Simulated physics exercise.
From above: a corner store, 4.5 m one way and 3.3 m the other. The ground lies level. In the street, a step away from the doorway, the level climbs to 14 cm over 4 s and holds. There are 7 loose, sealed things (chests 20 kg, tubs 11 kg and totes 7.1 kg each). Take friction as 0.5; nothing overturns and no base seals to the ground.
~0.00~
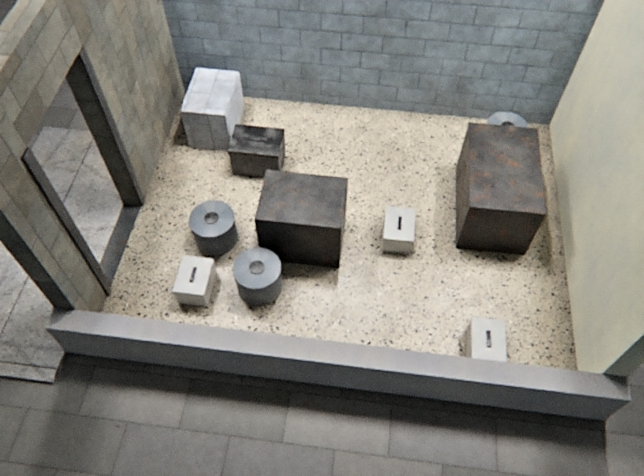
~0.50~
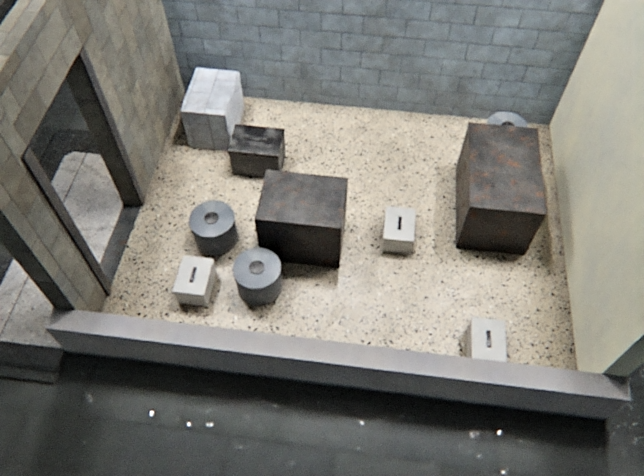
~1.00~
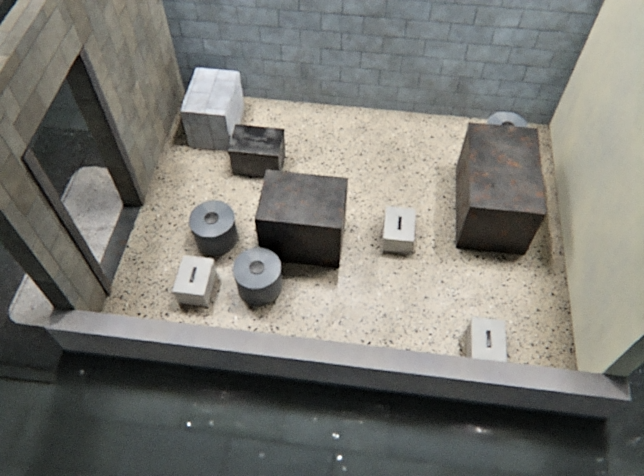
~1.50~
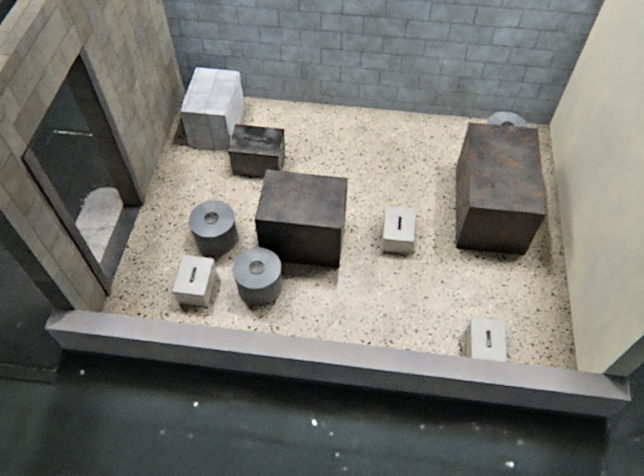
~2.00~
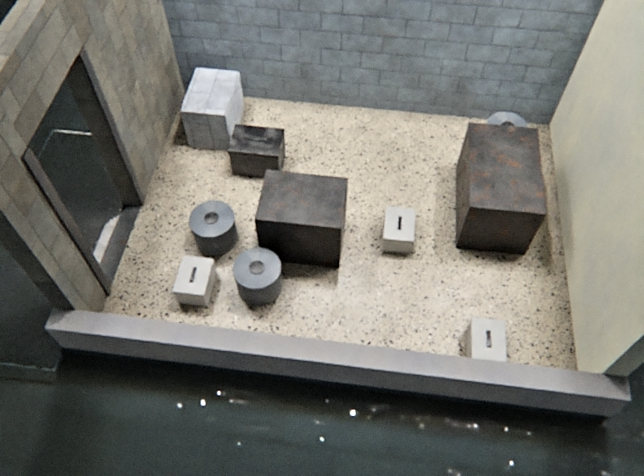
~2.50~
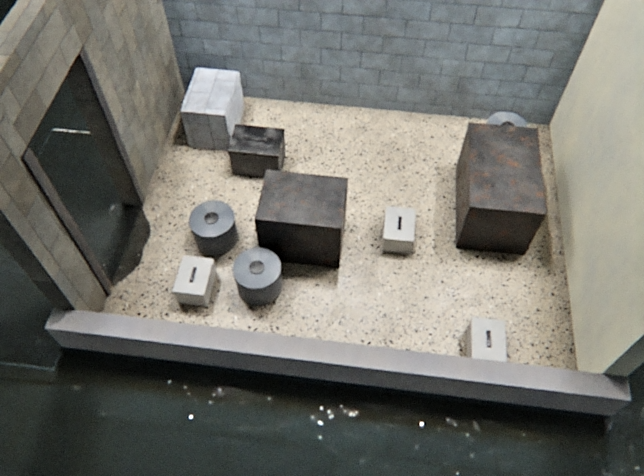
A corner store with a speckled floor, grey block walls and a doorway on the left is seen from above, across a low front wall. Dark boxes stand at the centre, right and upper left near a pale grey block, with grey round tubs and small white boxes among them. Dark water spreads over the paving outside and just enters the doorway, while the objects and camera stay still.
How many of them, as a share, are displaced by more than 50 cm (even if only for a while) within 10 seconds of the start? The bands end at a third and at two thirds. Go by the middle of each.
That comes to between one and two thirds.
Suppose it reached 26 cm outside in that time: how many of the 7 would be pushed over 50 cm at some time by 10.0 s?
Then 5.
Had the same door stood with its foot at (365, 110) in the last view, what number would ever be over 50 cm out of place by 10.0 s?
Then 1.
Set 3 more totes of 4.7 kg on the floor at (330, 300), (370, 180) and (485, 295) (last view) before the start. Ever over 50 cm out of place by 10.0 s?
In that order: Past it, less, under.
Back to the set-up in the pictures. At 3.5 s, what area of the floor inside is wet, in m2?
Some 1.0 m2.
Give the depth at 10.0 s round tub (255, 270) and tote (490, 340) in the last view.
Roughly 5 and 5 cm.
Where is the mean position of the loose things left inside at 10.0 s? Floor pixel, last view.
Around (399, 233).
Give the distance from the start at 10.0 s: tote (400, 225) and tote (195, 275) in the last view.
In turn: 0 cm, 250 cm.
After 3.5 s 0 of 7 are over 50 cm from their spots; 0 afloat.
After 4.5 s 0 of 7 are over 50 cm from their spots; 0 afloat.
After 7.0 s 3 of 7 are over 50 cm from their spots; 0 afloat.
After 10.0 s 3 of 7 are over 50 cm from their spots, and 3 have been at some point; 0 afloat.
